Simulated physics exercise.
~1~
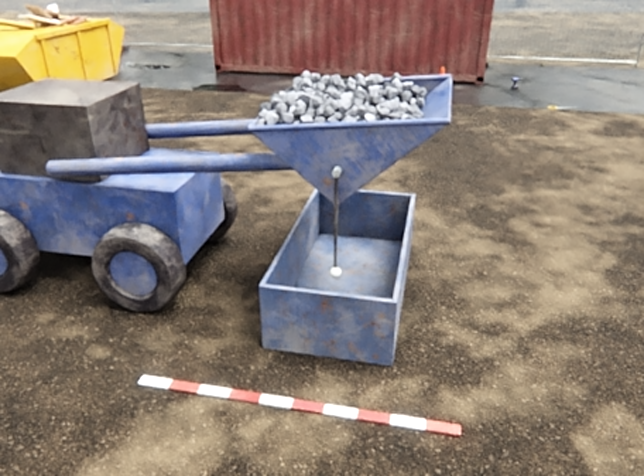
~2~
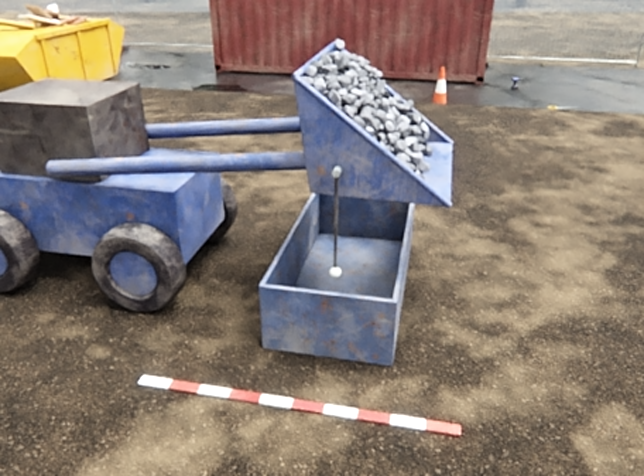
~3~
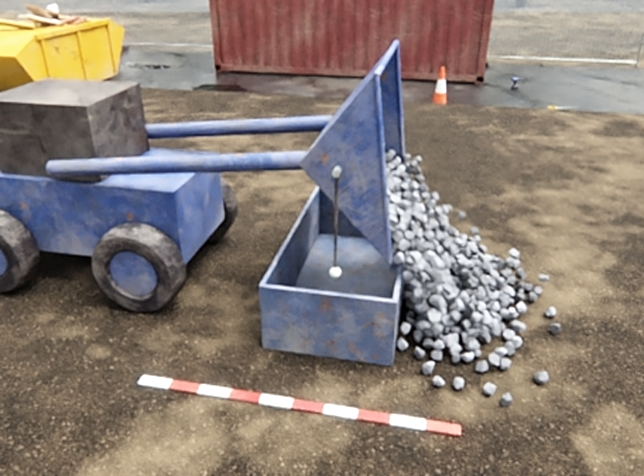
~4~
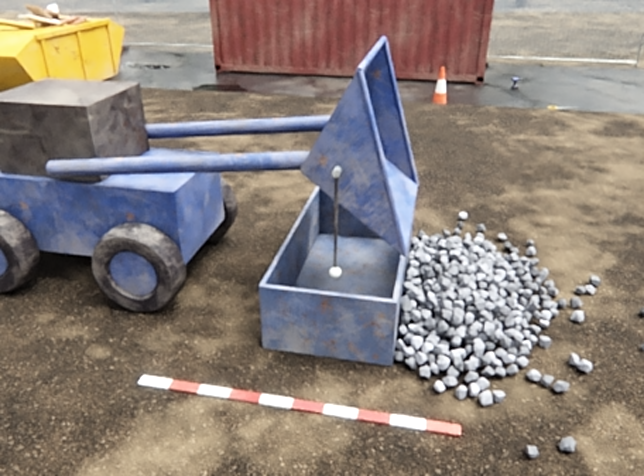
The footage shows a blue loader holding a bucket of grey stones above an open bin. The bucket tips forward to the right, spilling the stones past the bin, then begins tilting back, leaving them heaped on the ground beside the seemingly empty bin.
